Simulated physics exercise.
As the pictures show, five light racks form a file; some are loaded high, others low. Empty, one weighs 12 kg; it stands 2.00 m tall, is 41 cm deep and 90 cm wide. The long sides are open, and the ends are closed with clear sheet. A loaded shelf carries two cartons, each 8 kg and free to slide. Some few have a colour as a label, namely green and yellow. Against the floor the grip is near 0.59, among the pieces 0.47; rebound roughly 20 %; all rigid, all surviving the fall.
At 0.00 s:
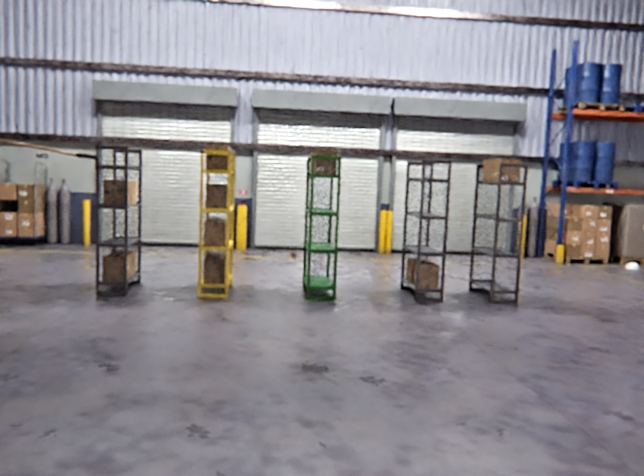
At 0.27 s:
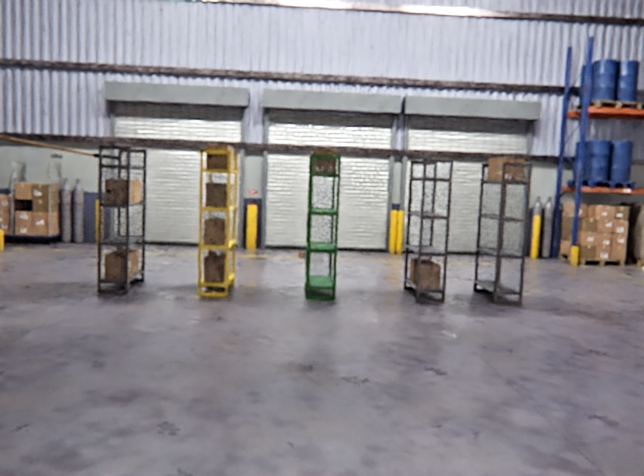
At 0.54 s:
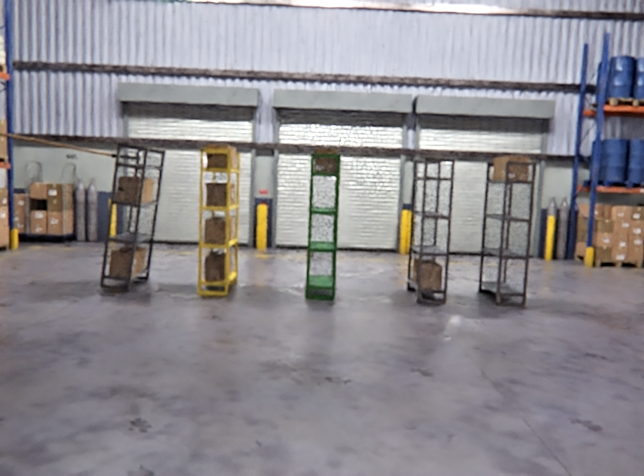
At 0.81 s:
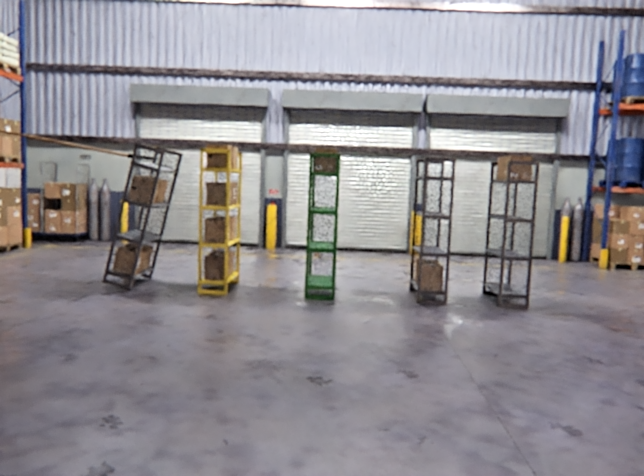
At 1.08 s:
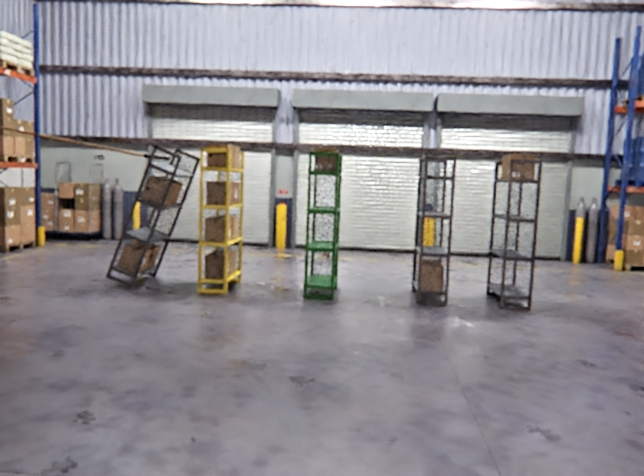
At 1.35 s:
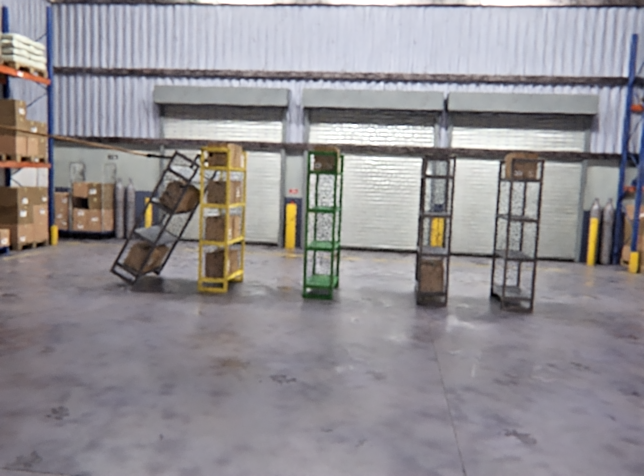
At first, five narrow racks, one yellow, one green and the others dark, stand upright in a row in a warehouse as the view shifts slowly around them. Then a pole from the left pushes the leftmost rack, which leans steadily further right, its cartons tilting with it, until it slants steeply beside the yellow rack.
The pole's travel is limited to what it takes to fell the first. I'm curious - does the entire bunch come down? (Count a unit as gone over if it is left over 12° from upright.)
The cascade dies out.
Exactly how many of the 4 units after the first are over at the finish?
The number is 0.
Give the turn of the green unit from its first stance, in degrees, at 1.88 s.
0°.
Around 1.54 s, 2 cartons spilt or dropped; none of the 4 other units over.
Around 2.46 s, 4 cartons spilt or dropped; none of the 4 other units over.
Finally (3.4 s), 4 cartons spilt or dropped; none of the 4 other units over; yellow unit unmoved; green unit unmoved. Four left standing. Seen by the last camera, middles, yellow unit near (224, 218), green unit near (324, 223).
